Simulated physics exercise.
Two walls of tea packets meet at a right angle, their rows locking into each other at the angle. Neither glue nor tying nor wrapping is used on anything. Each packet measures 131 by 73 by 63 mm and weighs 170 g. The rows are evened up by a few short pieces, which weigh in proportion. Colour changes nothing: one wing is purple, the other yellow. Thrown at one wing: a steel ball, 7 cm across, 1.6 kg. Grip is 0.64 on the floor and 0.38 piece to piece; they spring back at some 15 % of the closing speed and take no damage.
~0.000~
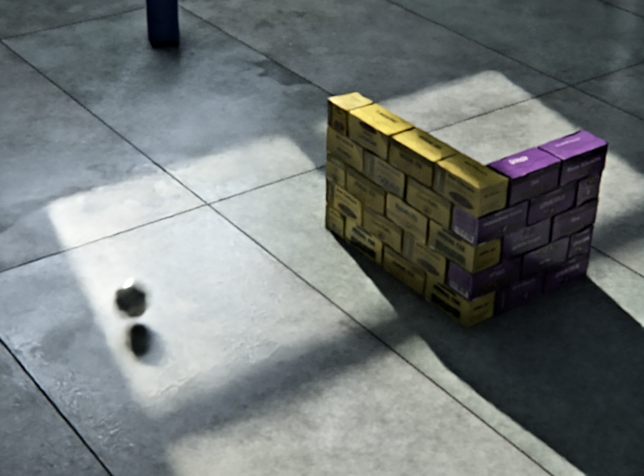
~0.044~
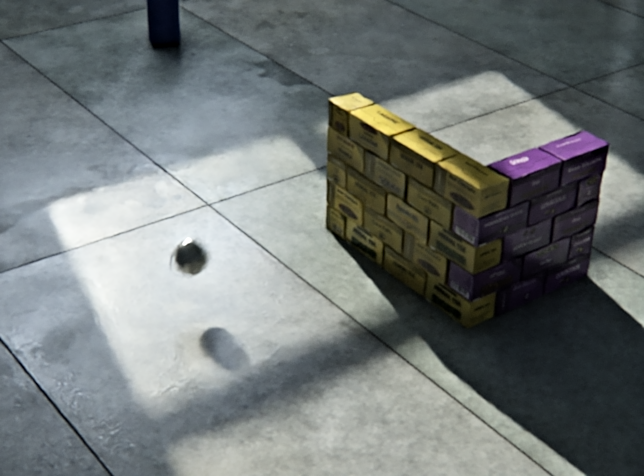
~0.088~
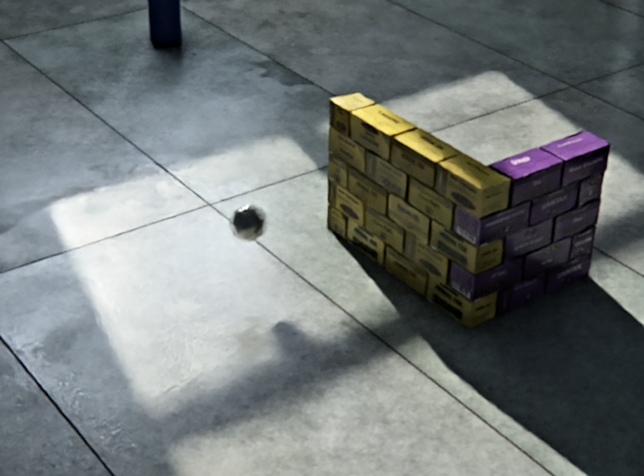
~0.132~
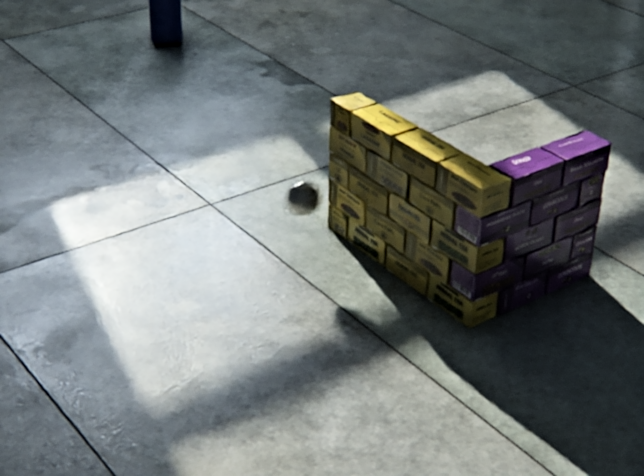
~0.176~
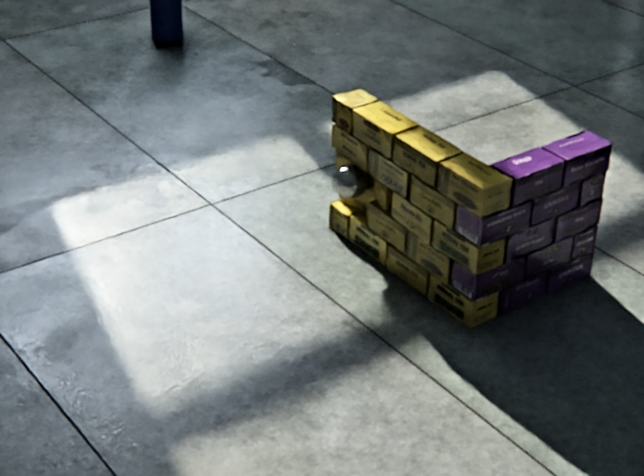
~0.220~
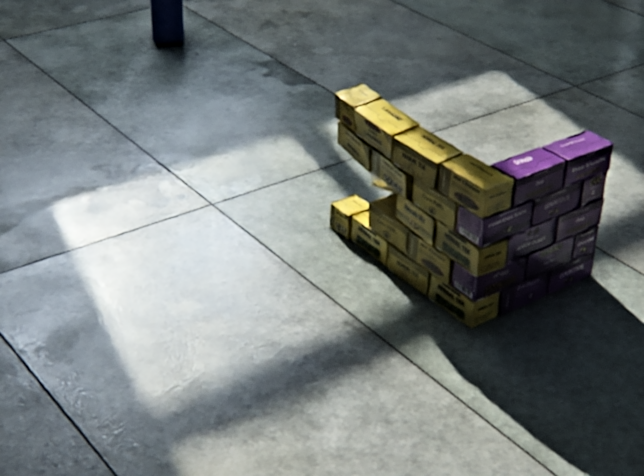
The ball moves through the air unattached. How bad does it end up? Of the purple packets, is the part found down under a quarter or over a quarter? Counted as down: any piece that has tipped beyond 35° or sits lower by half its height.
The part found down is less than a quarter.
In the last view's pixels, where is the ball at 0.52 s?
Pixel position: Around (594, 103).
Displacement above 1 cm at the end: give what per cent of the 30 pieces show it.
That is 30 per cent.
By 0.34 s, ball still moving; none of the 12 purple packets down (5 of 30 in all colours); top purple packet unmoved; top yellow packet tilted 14°, 21 mm lower.
By 0.52 s, ball still moving; none of the 12 purple packets down (7 of 30 in all colours); top purple packet unmoved; top yellow packet tilted 74°, 13 cm lower.
When it is over (1.3 s), ball rolling away; none of the 12 purple packets down (7 of 30 in all colours); top purple packet unmoved; top yellow packet upside down. That is 0 per cent. In pixels of the last frame, middles, top purple packet near (527, 176), top yellow packet near (341, 188).
